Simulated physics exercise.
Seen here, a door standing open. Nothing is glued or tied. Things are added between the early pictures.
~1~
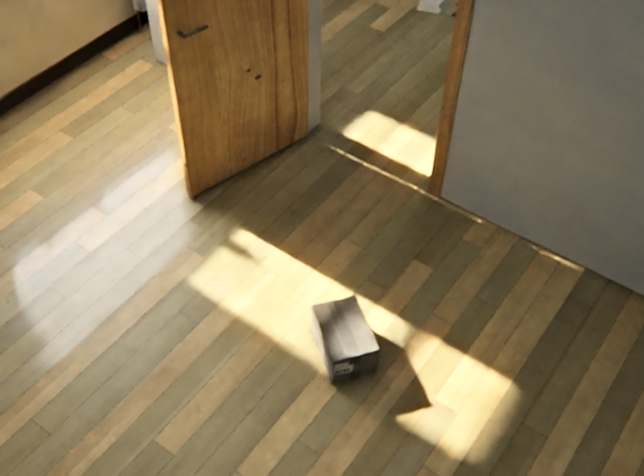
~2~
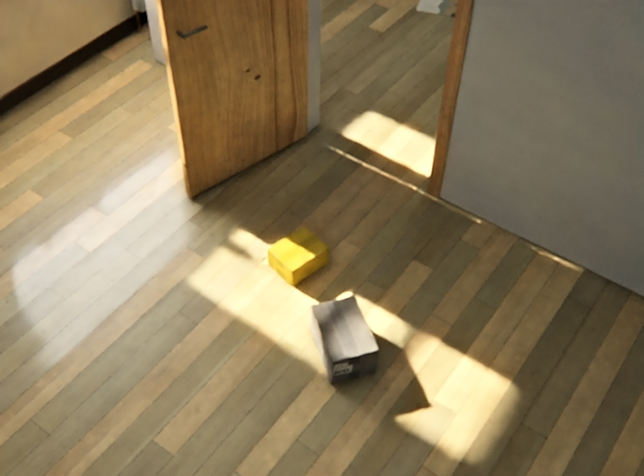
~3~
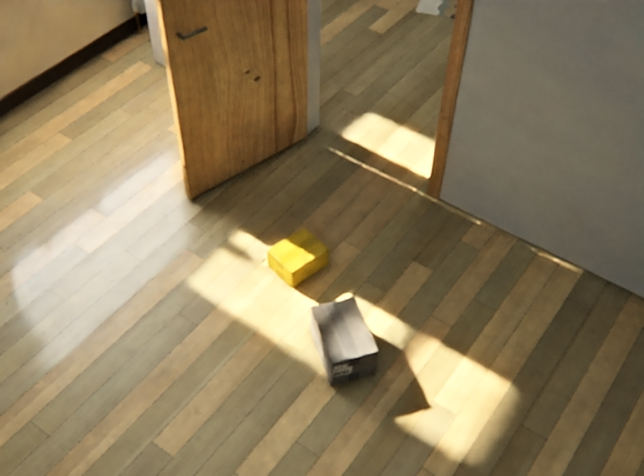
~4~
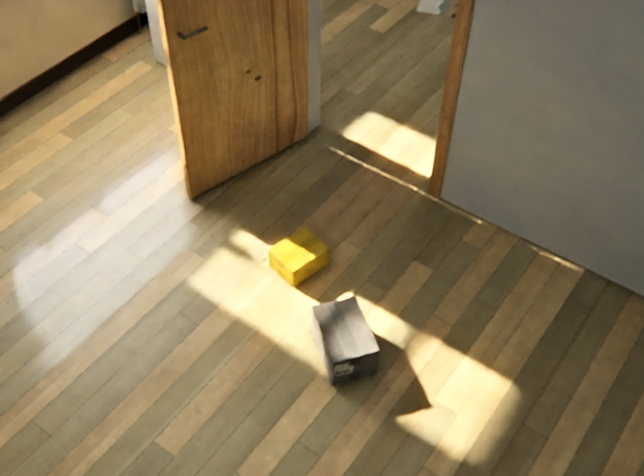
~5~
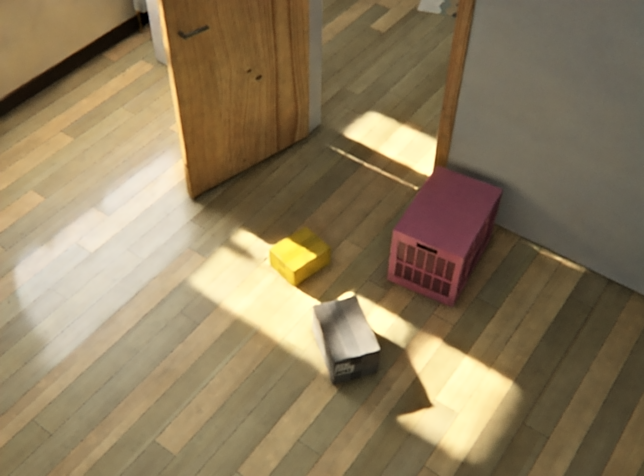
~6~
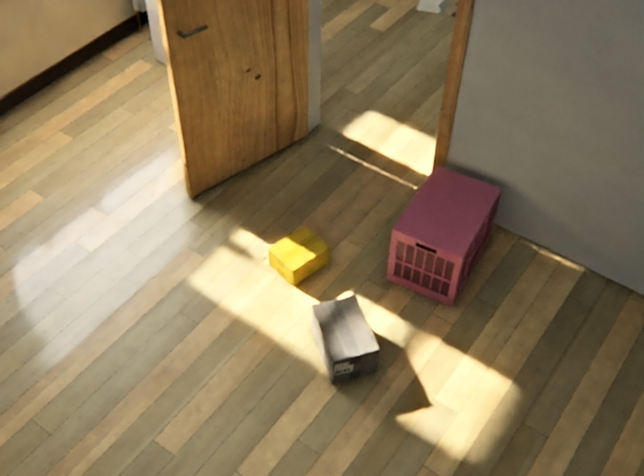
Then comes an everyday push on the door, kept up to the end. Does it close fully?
Here the door reaches the frame.
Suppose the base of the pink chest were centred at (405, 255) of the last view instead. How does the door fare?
Then it closes.
Then, 0.80 s past the last view, door 84° open.
Then, 1.50 s past the last view, door 50° open.
Then, 2.20 s past the last view, door 15° open.
Finally, door 0° open; all 3 still in place. Final places as the last picture's camera would see them, pink chest near (444, 235).
